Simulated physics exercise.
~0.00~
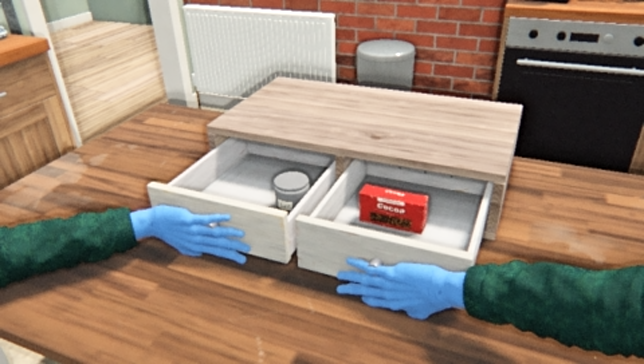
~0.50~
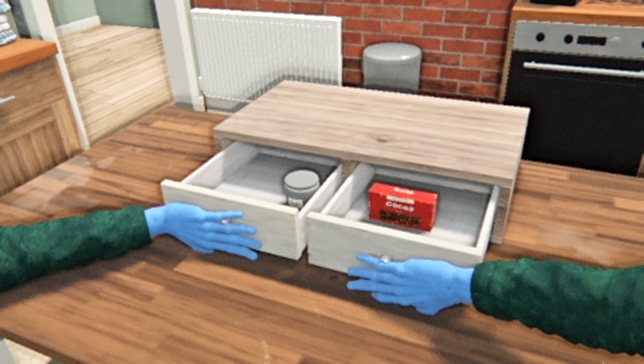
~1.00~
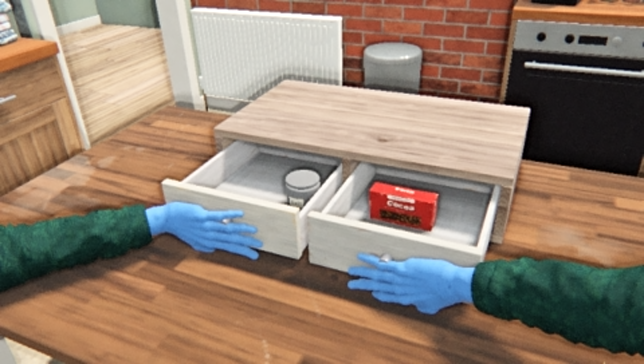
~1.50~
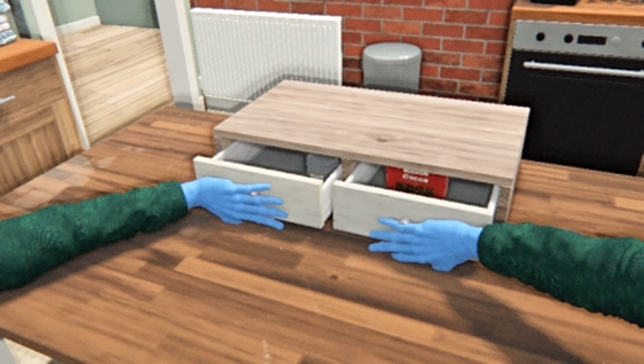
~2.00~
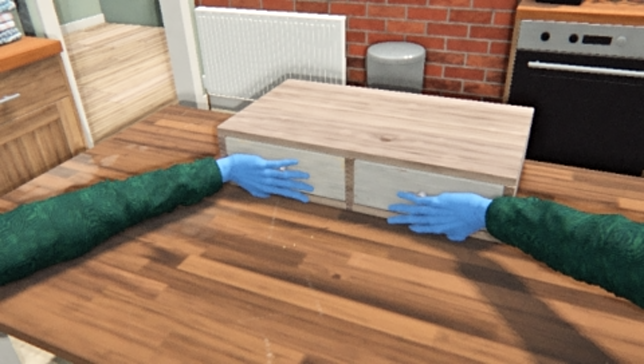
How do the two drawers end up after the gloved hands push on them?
Both the right drawer and the left drawer go all the way in and end up closed.
